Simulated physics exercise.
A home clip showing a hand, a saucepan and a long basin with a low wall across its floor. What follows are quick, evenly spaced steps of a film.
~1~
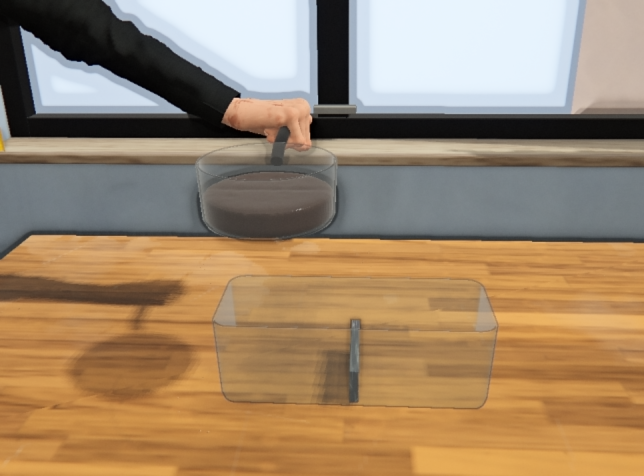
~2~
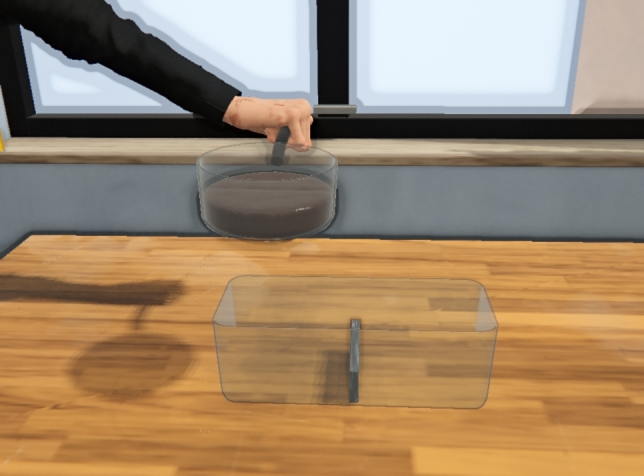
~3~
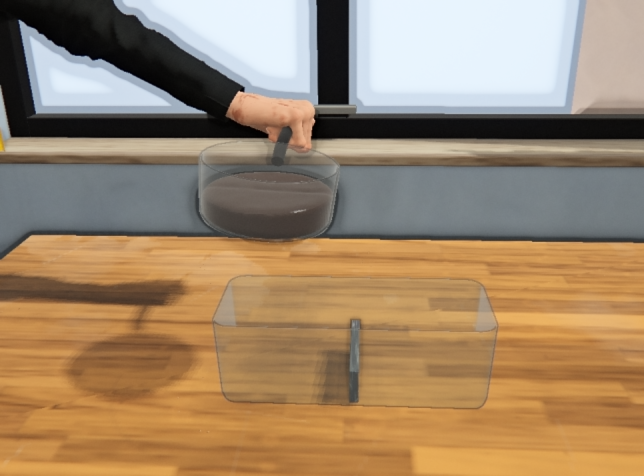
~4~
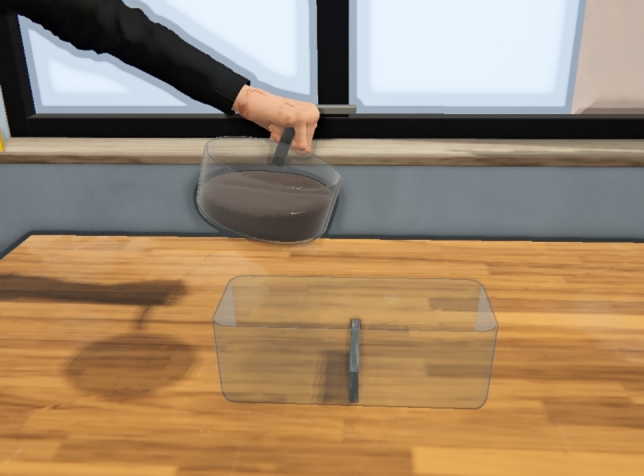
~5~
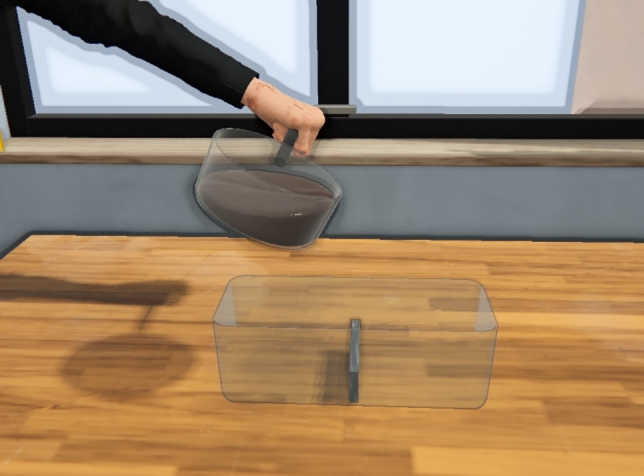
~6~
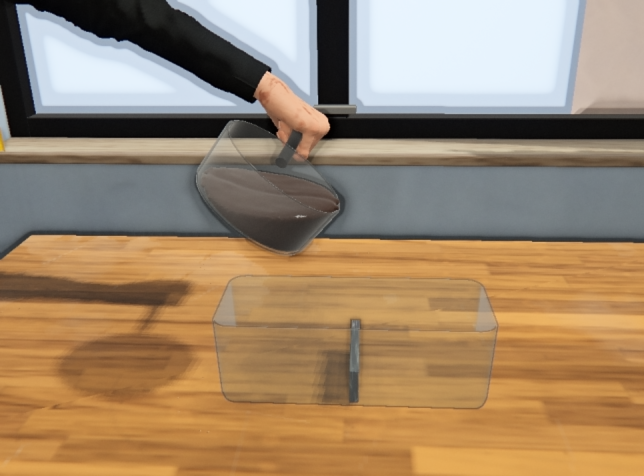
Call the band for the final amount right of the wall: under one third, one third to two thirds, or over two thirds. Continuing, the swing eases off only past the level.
Band: One third to two thirds.
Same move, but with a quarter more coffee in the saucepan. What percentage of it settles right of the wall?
About 50 in a hundred.
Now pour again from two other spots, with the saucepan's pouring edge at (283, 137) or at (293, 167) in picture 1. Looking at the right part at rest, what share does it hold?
10 % and 5 %.
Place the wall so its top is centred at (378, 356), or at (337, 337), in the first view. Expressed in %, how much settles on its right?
You'd get roughly 30 per cent the first time and roughly 65 per cent the second.
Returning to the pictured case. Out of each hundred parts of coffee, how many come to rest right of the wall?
Close to 50 percent.
A moment on, the saucepan is tipped right over and 18 per cent is still to pour, 3 is left of the wall and 34 right of it.
Next, the saucepan is tipped right over and 4 per cent is still to pour, 37 is left of the wall and 51 right of it.
Then the saucepan is tipped right over and 0 per cent is still to pour, 46 is left of the wall and 50 right of it.
Later the saucepan is tipped right over and 0 per cent is still to pour, 47 is left of the wall and 51 right of it.
Finally, 47 per cent lies left of the wall, 51 right of it and 3 outside.
